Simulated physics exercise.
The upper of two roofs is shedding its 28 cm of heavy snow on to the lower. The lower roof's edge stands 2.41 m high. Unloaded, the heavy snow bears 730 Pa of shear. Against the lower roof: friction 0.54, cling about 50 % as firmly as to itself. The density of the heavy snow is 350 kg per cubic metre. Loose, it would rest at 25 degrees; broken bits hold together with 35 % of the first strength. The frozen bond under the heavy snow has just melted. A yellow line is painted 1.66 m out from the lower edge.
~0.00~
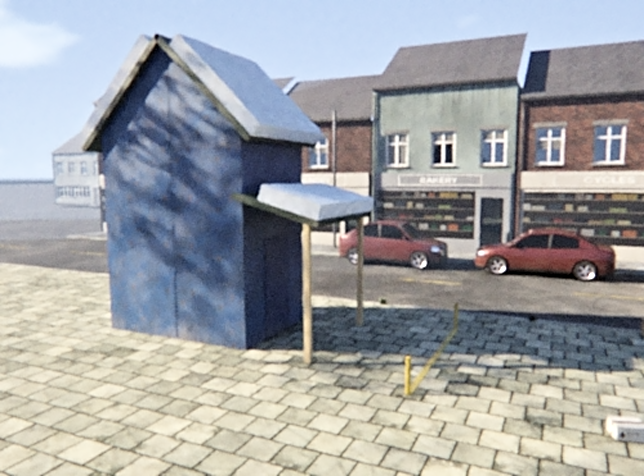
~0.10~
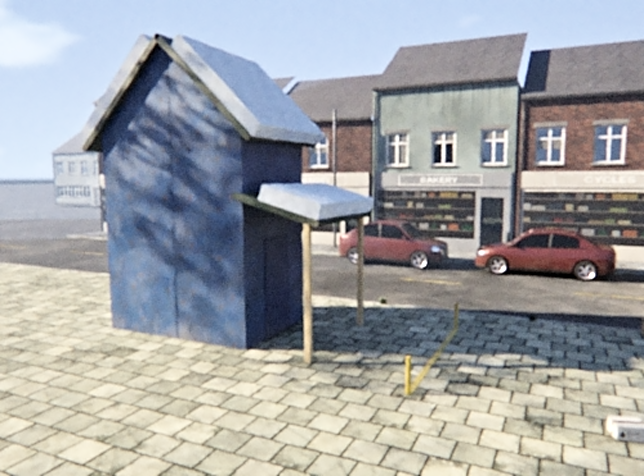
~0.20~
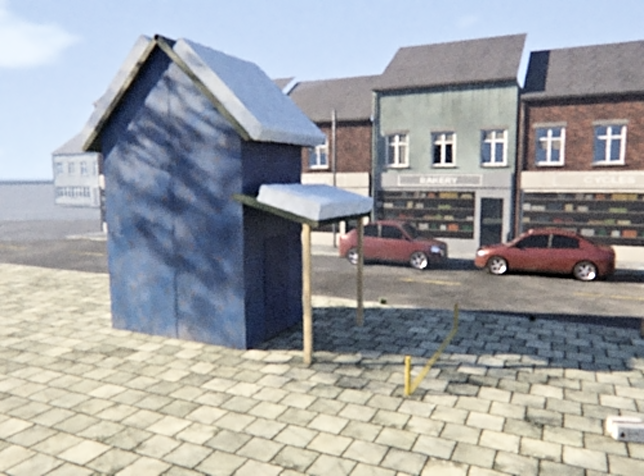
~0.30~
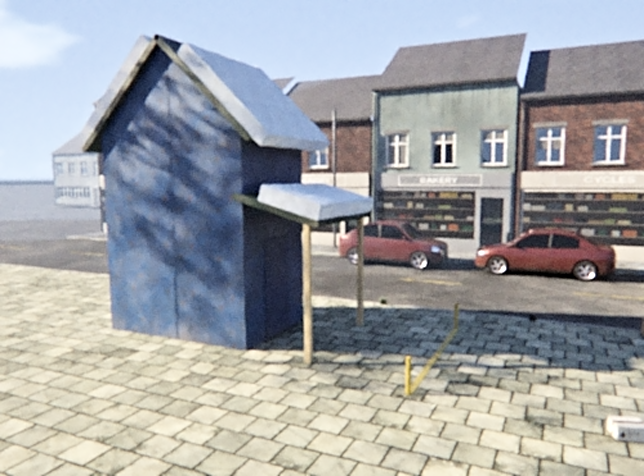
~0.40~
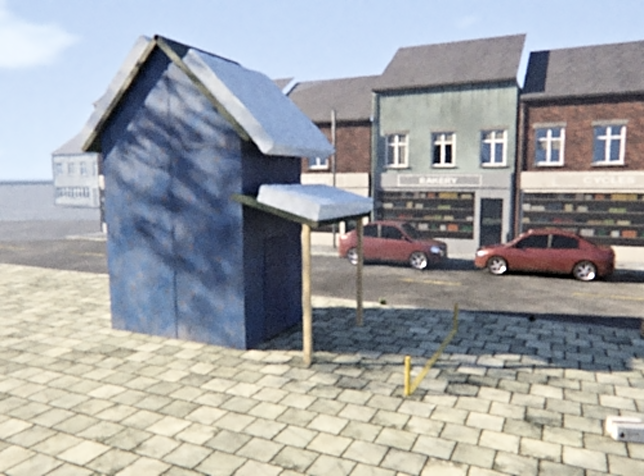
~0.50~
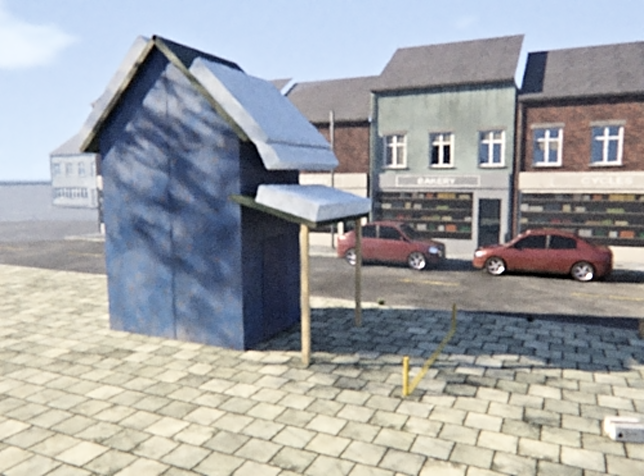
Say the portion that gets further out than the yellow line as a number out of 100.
Expect roughly 41 %.
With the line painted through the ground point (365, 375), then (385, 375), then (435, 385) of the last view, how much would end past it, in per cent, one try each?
In that order: 65 %, 55 %, 35 %.
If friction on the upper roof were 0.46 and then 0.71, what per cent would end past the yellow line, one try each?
In turn about 25 %, 12 %.
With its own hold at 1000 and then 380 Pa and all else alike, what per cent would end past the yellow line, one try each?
In turn about 35 %, 45 %.
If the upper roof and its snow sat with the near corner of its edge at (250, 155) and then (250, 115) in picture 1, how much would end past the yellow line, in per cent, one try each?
In turn about 25 %, 50 %.
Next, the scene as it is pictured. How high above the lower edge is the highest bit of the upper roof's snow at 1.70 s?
About 0.6 m.
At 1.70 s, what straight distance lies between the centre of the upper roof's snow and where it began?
Some 5.2 m.
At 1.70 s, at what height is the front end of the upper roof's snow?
About 0.0 m.
After 1.05 s, none is below the lower edge and 0 % is past the line.
After 1.70 s, 70 % is below the lower edge and 26 % is past the line.
After 2.35 s, 75 % is below the lower edge and 41 % is past the line.
After 3.00 s, 75 % is below the lower edge and 41 % is past the line.
After 3.10 s, 75 % is below the lower edge and 41 % is past the line.
